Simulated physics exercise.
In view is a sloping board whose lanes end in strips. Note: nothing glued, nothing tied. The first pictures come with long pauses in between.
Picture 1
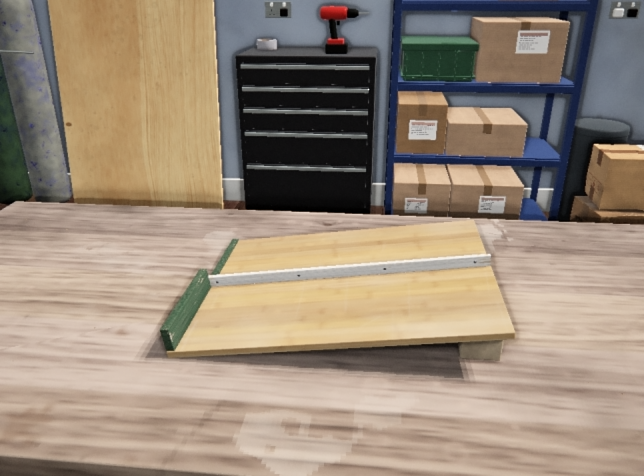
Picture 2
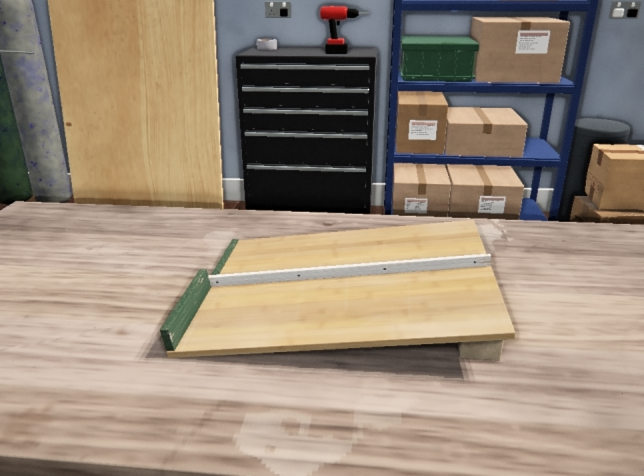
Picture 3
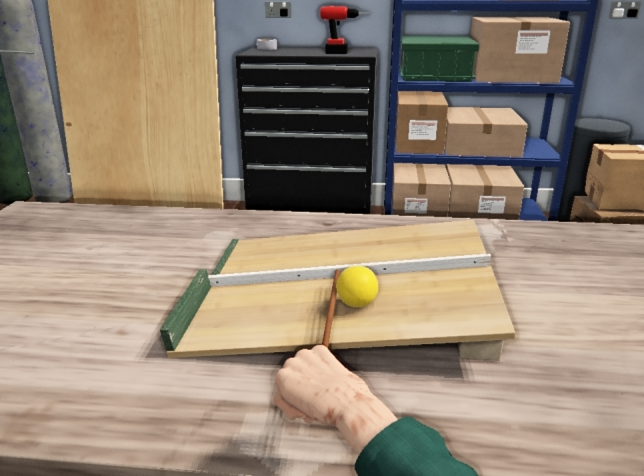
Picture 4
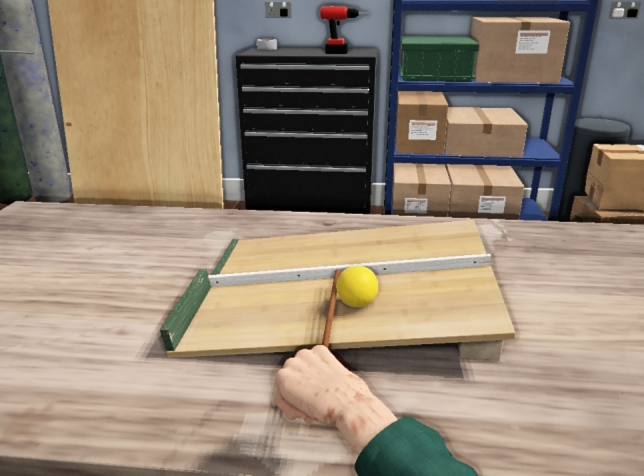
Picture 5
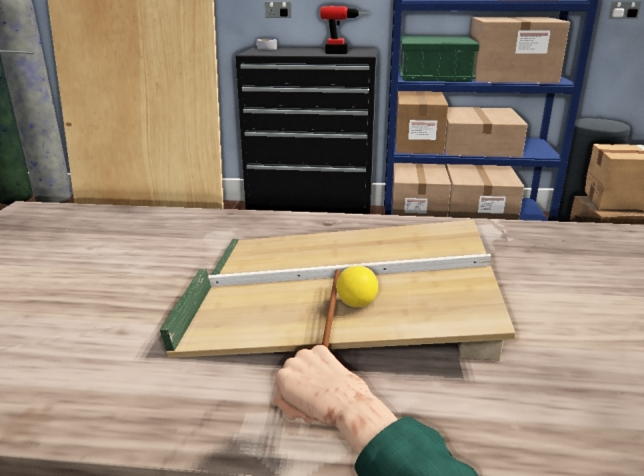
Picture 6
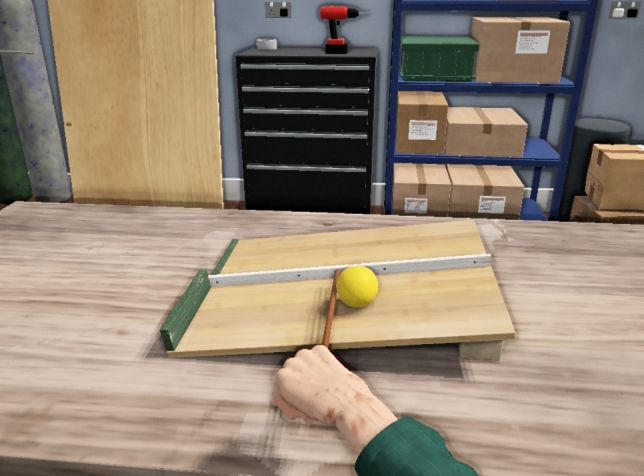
A yellow lemon appeared on the sloping wooden board, beside the metal strip, with a hand in a green sleeve holding a thin stick against its left side, and then nothing moved.
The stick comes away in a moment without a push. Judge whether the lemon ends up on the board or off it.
It will most likely halt at the strip and go no further.
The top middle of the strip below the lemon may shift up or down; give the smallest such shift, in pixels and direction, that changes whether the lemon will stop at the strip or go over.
Roughly 12 pixels down.
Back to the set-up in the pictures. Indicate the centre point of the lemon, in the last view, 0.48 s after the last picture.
I'd say roughly pixel (300, 292).
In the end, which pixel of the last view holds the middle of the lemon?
Its middle settles near (209, 298) in the last picture.
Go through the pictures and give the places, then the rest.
The first picture shows board (341, 269).
The second picture shows board (341, 269).
The third picture shows held back by the stick; lemon (357, 287); board (341, 269).
The fourth picture shows held back by the stick; lemon (357, 287); board (341, 269).
The fifth picture shows held back by the stick; lemon (357, 287); board (341, 269).
The sixth picture shows held back by the stick; lemon (357, 287); board (341, 269).
Then, 0.48 s after the last picture, lemon rolling on the board near (300, 292).
At rest, the lemon is held by the strip, near (209, 298).
